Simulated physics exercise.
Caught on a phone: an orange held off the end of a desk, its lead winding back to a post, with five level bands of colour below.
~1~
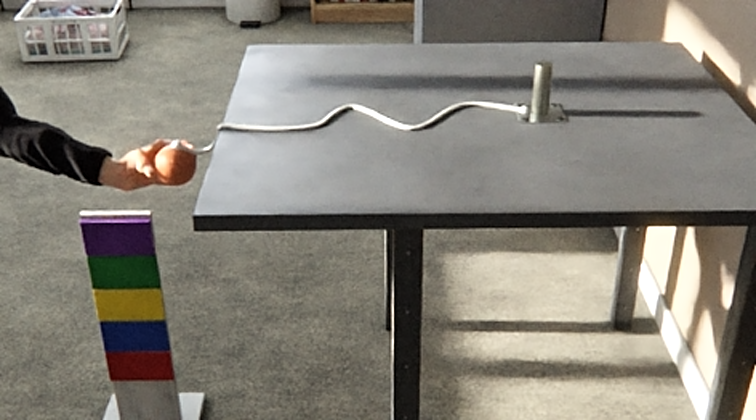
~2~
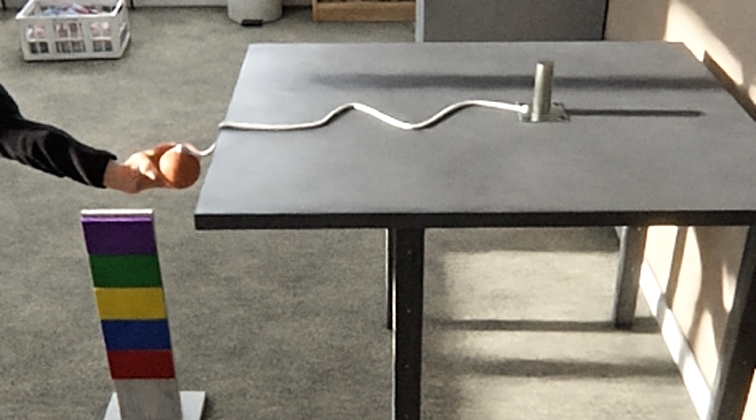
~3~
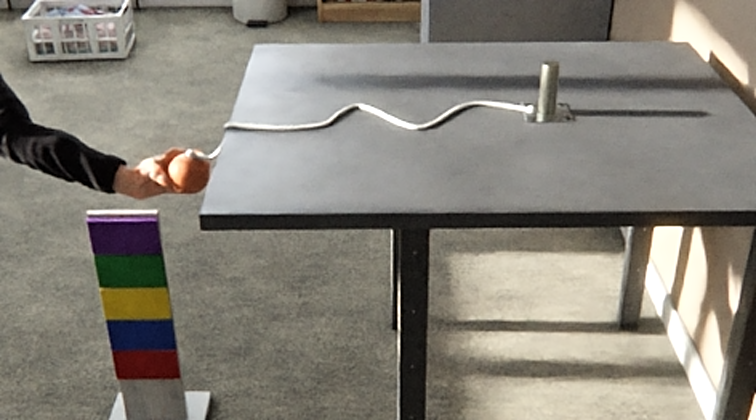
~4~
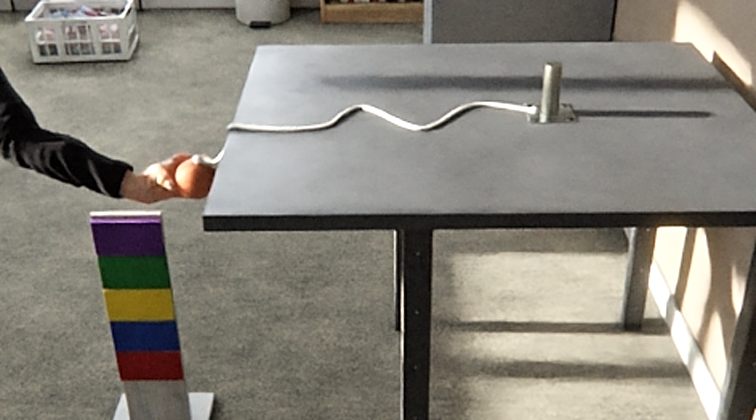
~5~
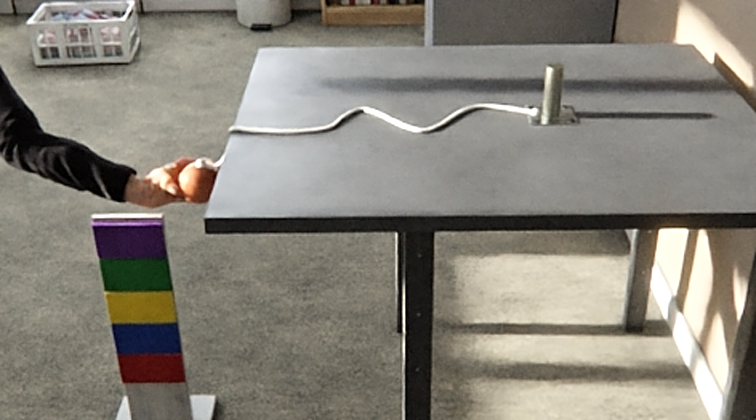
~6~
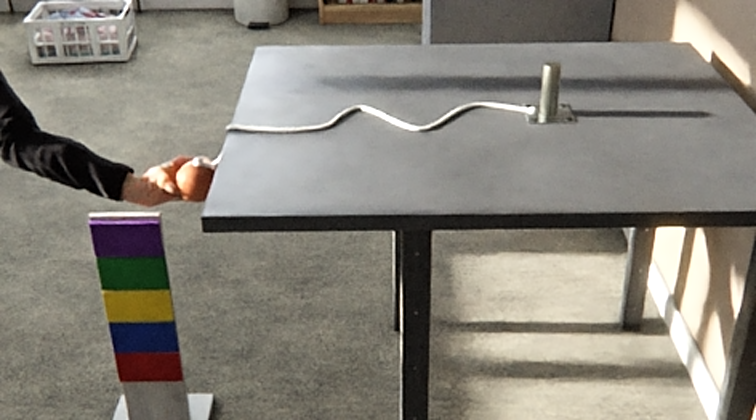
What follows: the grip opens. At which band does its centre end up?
At green.
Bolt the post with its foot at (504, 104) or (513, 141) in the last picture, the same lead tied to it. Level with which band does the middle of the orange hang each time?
It would be yellow; yellow.
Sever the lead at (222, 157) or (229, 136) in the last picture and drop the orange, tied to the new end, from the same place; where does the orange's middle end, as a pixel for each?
About (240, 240) and (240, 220).
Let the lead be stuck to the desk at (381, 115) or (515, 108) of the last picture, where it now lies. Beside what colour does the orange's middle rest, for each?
Taking them in turn: Purple; green.
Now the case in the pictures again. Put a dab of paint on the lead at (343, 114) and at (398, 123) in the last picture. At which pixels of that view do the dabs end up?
They go to (284, 122) and to (363, 119).
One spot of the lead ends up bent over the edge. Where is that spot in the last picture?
It lies at about (308, 130).
A little later, orange near (260, 263); level with green.
Next, orange near (231, 266); level with green.
When it is over, orange near (240, 266); level with green. Its centre hangs level with the green band.
